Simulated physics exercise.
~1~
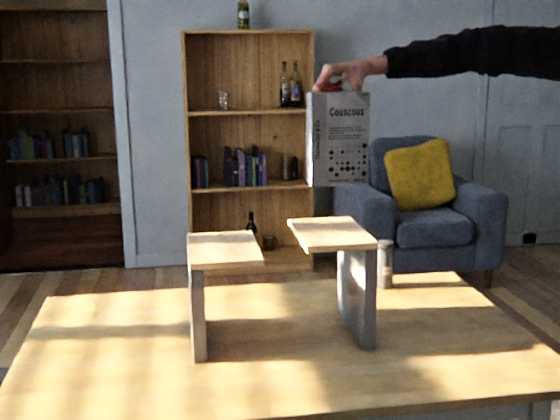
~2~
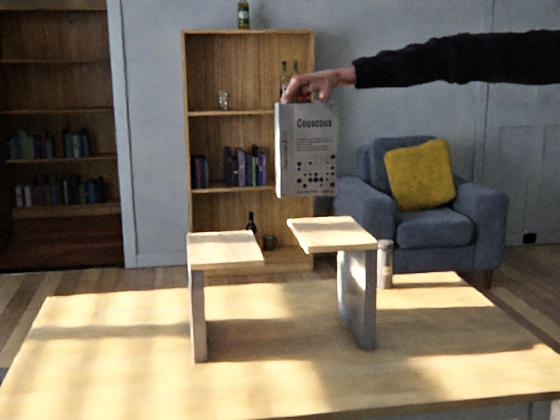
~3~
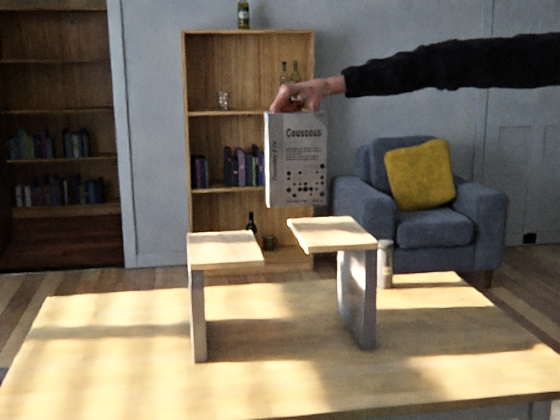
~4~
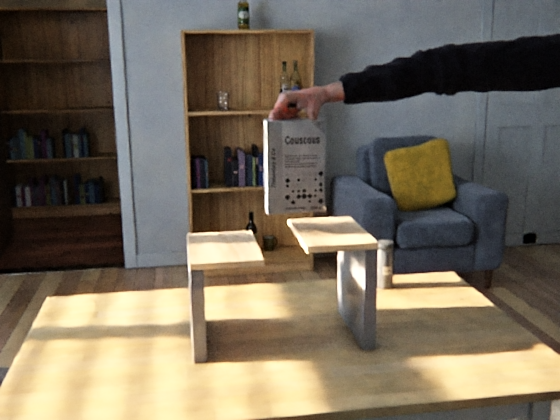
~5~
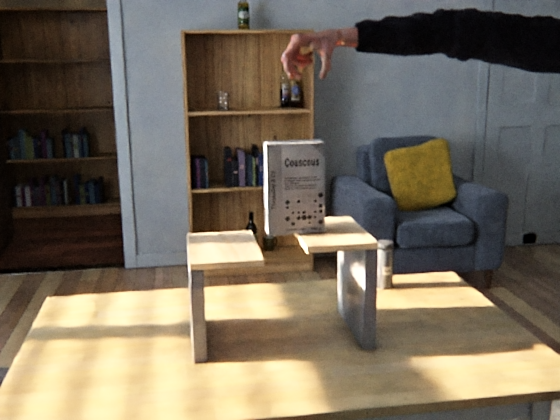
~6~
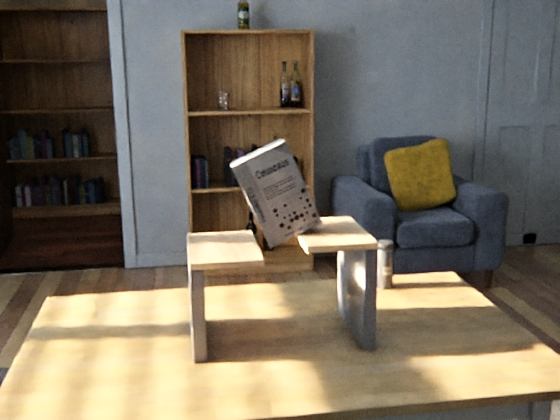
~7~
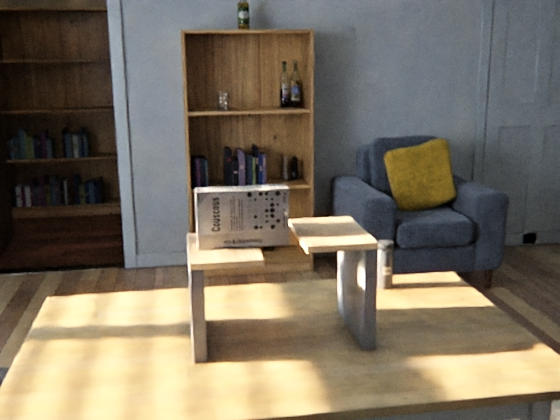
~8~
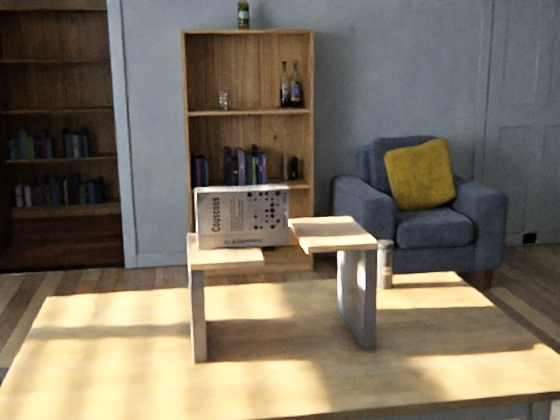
A white box of couscous was held by a hand over a gapped wooden stand, moved left, lowered and released, then it tipped left and came to rest on its side, caught on the stand instead of dropping to the table.
